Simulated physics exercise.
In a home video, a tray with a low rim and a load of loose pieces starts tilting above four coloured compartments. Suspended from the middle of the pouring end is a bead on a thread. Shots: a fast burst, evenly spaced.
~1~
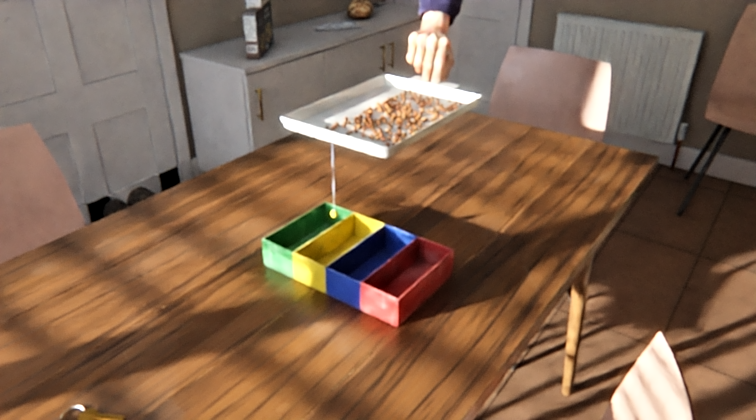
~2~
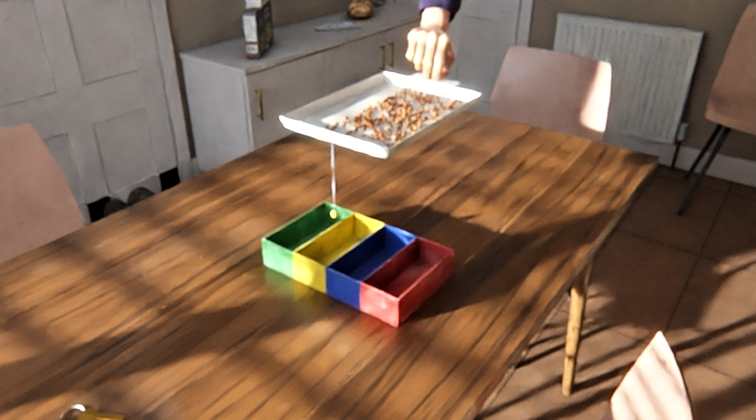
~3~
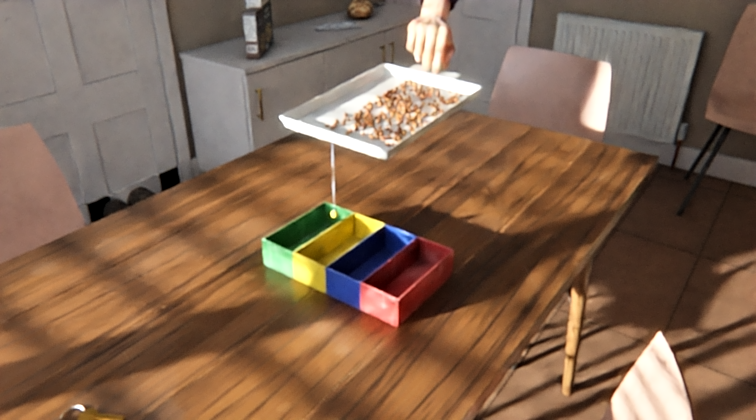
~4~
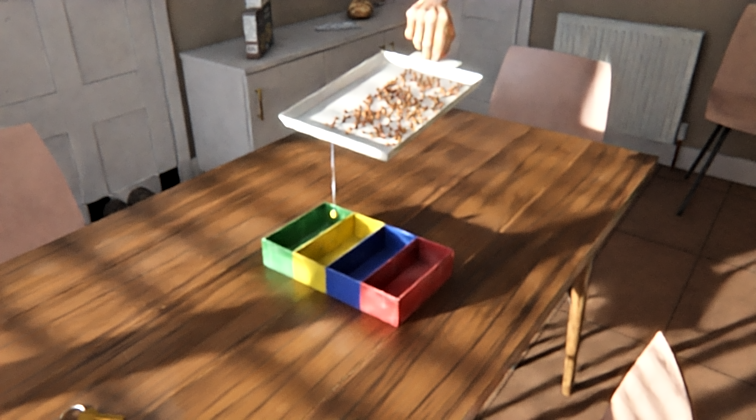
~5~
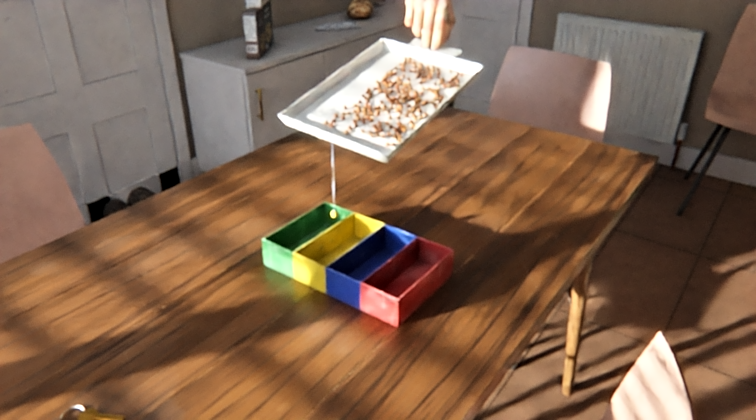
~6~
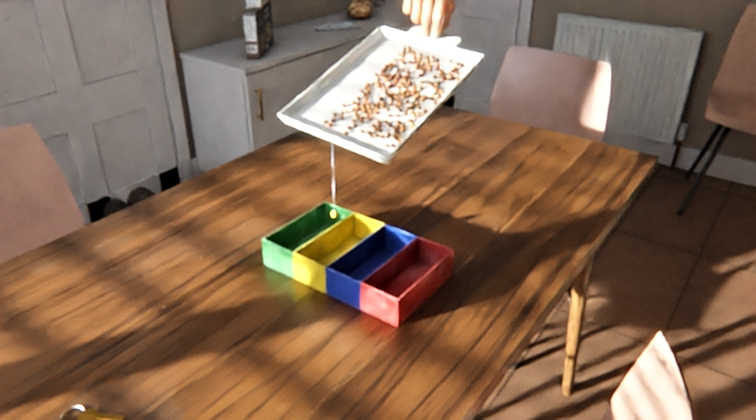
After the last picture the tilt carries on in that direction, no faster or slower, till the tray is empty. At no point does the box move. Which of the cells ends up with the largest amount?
The blue cell ends up with the largest amount.
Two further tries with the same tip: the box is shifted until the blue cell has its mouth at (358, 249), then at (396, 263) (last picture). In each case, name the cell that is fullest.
In the first try it is the blue one, in the second it is that yellow cell.
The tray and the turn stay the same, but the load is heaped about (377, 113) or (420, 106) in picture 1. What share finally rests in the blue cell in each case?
Estimates in order: 60 percent, 70 percent.
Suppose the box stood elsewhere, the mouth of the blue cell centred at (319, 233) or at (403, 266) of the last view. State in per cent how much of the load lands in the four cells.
Some 60 percent, followed by some 100 percent.
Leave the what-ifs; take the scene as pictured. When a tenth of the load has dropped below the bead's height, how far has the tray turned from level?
Somewhere around 70 degrees.
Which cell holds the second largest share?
Place 2: The yellow one.
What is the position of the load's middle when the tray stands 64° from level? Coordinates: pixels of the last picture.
(371, 154).
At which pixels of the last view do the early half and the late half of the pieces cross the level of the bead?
I'd put it at roughly (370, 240), and after that at roughly (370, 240).
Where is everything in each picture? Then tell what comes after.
Corners of the pouring end at (286, 117) and (387, 146), level; middle of the load at (401, 115), cereal balls; bead on its thread at (335, 214); green cell at (278, 256); yellow cell at (310, 270); blue cell at (343, 285); red cell at (379, 302), in the first frame.
Corners of the pouring end at (286, 117) and (387, 147), level; middle of the load at (401, 114), in the second frame.
Corners of the pouring end at (285, 116) and (387, 148), tipped barely, lowest at the right corner; middle of the load at (401, 109), in the third frame.
Corners of the pouring end at (285, 115) and (386, 150), tipped a little, lowest at the right corner; middle of the load at (401, 103), in the fourth frame.
Corners of the pouring end at (284, 114) and (386, 152), tipped a little, lowest at the right corner; middle of the load at (400, 97), in the fifth frame.
Corners of the pouring end at (283, 113) and (386, 155), tipped clearly, lowest at the right corner; middle of the load at (399, 93); green cell at (278, 256); yellow cell at (310, 270); blue cell at (343, 285); red cell at (379, 302), in the sixth frame.
Soon after the last picture, tray tipped steeply; most on the tray; a stray few in the blue cell; a stray few in the yellow cell; about a quarter falling or outside the box.
A little later, tray tipped past a quarter turn; about a quarter on the tray; about a third in the blue cell; a small part in the yellow cell; a stray few in the red cell; about a quarter falling or outside the box.
Later still, tray tipped past a quarter turn; about two thirds in the blue cell; about a quarter in the yellow cell; a stray few in the red cell; a stray few falling or outside the box.
At rest, tray tipped past a quarter turn; about two thirds in the blue cell; about a quarter in the yellow cell; a stray few in the red cell; none in the green cell; a stray few outside the box.
